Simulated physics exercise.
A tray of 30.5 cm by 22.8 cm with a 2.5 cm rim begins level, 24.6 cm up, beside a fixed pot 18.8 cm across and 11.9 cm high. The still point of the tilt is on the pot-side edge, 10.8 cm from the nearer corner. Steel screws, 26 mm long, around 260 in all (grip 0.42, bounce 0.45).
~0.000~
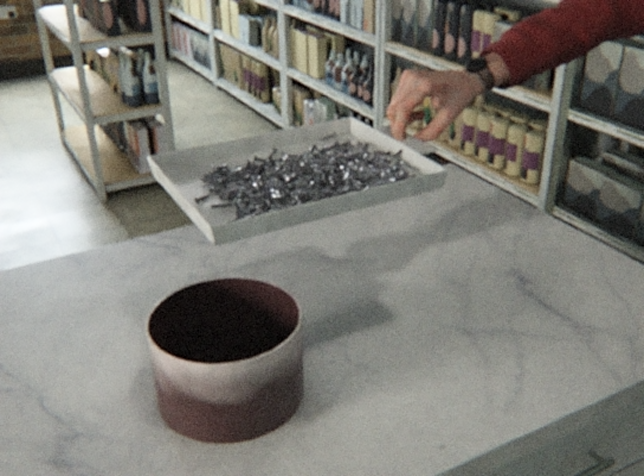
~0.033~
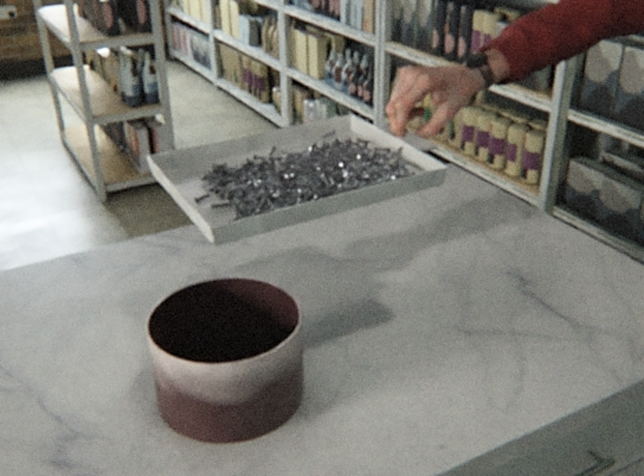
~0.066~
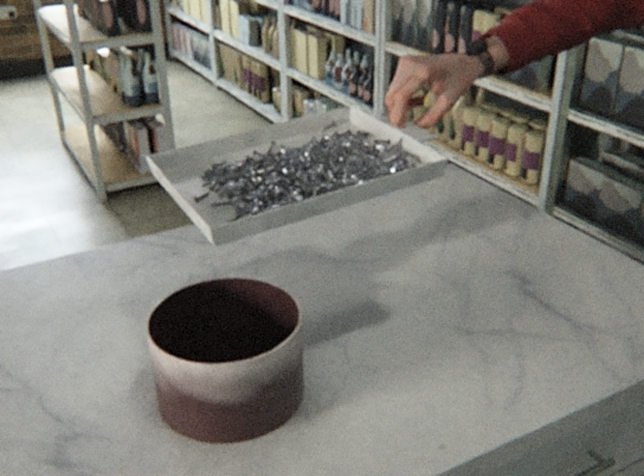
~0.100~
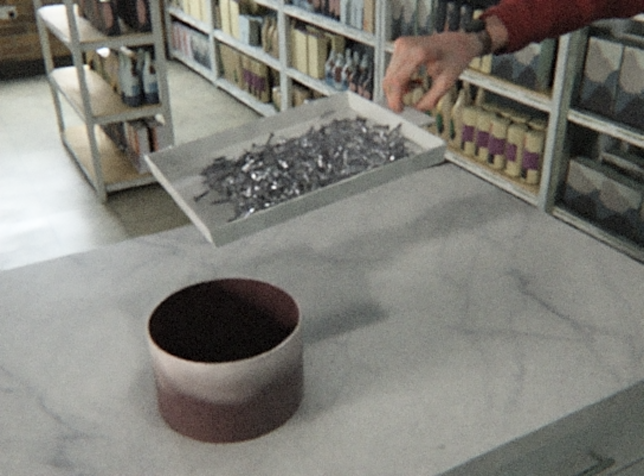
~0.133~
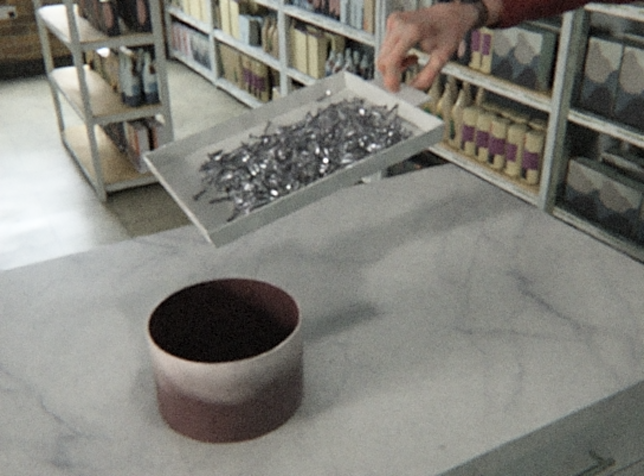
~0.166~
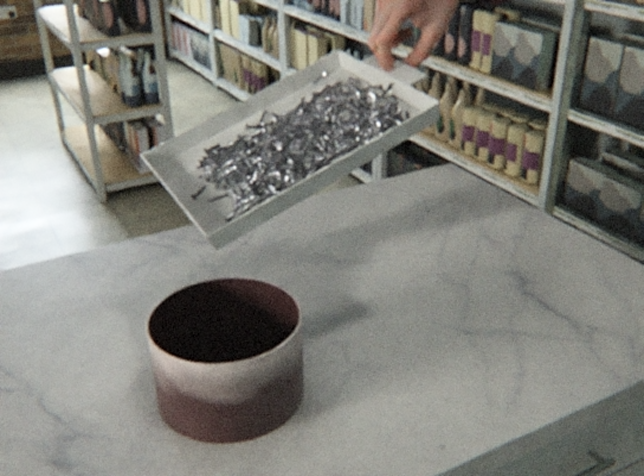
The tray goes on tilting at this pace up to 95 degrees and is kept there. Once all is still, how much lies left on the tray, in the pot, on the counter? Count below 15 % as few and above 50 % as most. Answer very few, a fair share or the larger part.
Left on the tray: Very few; in the pot: A fair share; on the counter: The larger part.
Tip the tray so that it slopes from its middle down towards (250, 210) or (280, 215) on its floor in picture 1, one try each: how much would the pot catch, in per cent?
About 65 and 75 per cent.
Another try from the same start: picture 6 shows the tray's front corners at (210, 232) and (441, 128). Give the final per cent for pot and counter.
Pot 45, counter 55.
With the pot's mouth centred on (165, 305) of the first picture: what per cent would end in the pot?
About 55 per cent.
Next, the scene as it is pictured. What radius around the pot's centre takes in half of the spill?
Some 20 cm.
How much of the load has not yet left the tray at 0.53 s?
About 95 per cent.
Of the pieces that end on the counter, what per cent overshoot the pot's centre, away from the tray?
About 100 per cent.
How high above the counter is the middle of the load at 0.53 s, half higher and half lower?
About 26 cm.
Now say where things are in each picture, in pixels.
In the first picture, tray tilt 0 degrees, front corners at (214, 225) and (444, 169); middle of the pieces at (311, 179); pot at (225, 317).
In the second picture, tray tilt 1 degrees, front corners at (213, 226) and (444, 166); middle of the pieces at (311, 178).
In the third picture, tray tilt 3 degrees, front corners at (212, 226) and (444, 158), lowest corner left front; middle of the pieces at (311, 173).
In the fourth picture, tray tilt 7 degrees, front corners at (211, 228) and (443, 143), lowest corner left front; middle of the pieces at (310, 165).
In the fifth picture, tray tilt 13 degrees, front corners at (210, 230) and (440, 123), lowest corner left front; middle of the pieces at (307, 154).
In the sixth picture, tray tilt 19 degrees, front corners at (208, 233) and (435, 102), lowest corner left front; middle of the pieces at (303, 143); pot at (225, 317). The tray's pace is about 180 degrees a second.
Then, at 0.38 s, tilt 57 degrees; the tray holds 100 %, the pot 0 %.
After 0.53 s, tilt 84 degrees; the tray holds 95 %, the pot 0 %.
After 0.80 s, tilt 95 degrees; the tray holds 5 %, the pot 15 %.
At rest (2.1 s), tray 0 %, pot 20 %, counter 80 %.
